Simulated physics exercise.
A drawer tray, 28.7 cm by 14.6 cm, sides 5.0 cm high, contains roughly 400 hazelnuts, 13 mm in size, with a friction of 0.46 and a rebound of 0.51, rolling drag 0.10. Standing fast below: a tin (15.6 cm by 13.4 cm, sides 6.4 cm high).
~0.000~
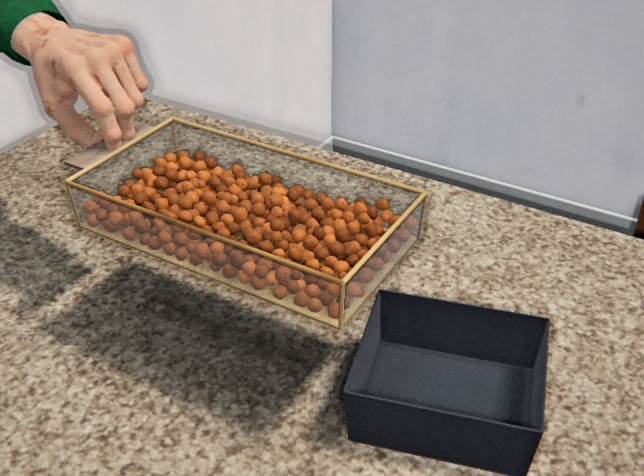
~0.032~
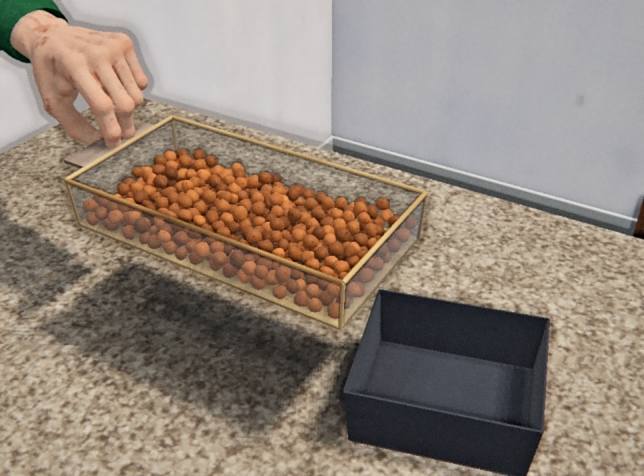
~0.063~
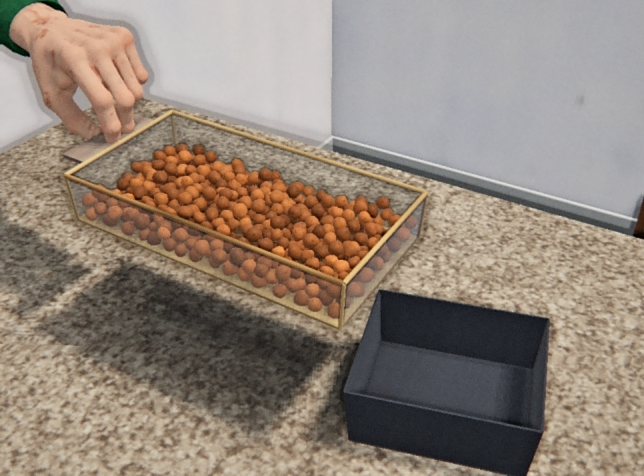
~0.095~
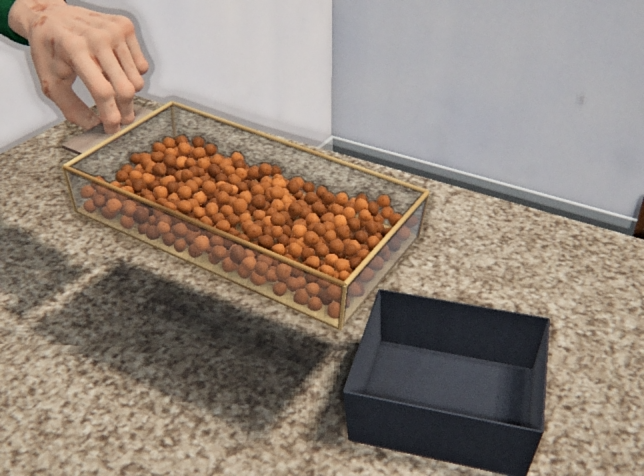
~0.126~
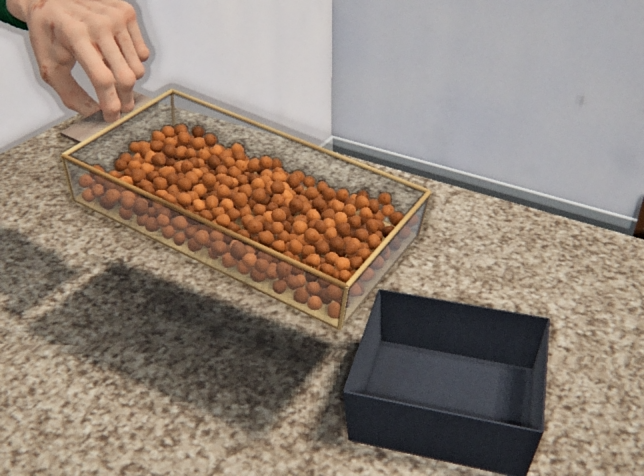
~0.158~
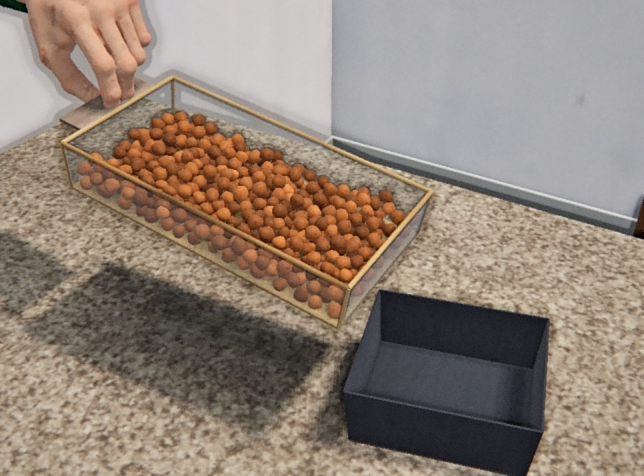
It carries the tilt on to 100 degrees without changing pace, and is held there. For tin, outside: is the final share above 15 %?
In the tin: Over; outside everything: Over.
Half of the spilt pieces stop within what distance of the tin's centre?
Roughly 20 cm.
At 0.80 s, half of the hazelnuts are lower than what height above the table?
About 22 cm.
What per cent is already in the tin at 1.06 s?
Some 10 per cent.
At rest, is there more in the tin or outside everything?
The larger share is outside everything.
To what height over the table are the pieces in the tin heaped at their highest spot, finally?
Roughly 4.0 cm.
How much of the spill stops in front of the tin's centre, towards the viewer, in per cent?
Roughly 100 per cent.
After 0.51 s, tilt 43 degrees; drawer tray 100 %; middle of all pieces near (286, 158).
After 0.80 s, tilt 71 degrees; drawer tray 95 %, in the air 5 %; middle of all pieces near (354, 195).
Then, at 1.06 s, tilt 95 degrees; outside 15 %, drawer tray 65 %, tin 10 %, in the air 15 %; middle of all pieces near (422, 314).
Then, at 1.32 s, tilt 100 degrees; outside 50 %, drawer tray 15 %, tin 25 %, in the air 10 %; middle of all pieces near (476, 453).
At rest (2.6 s), outside 65 %, drawer tray 0 %, tin 35 %.
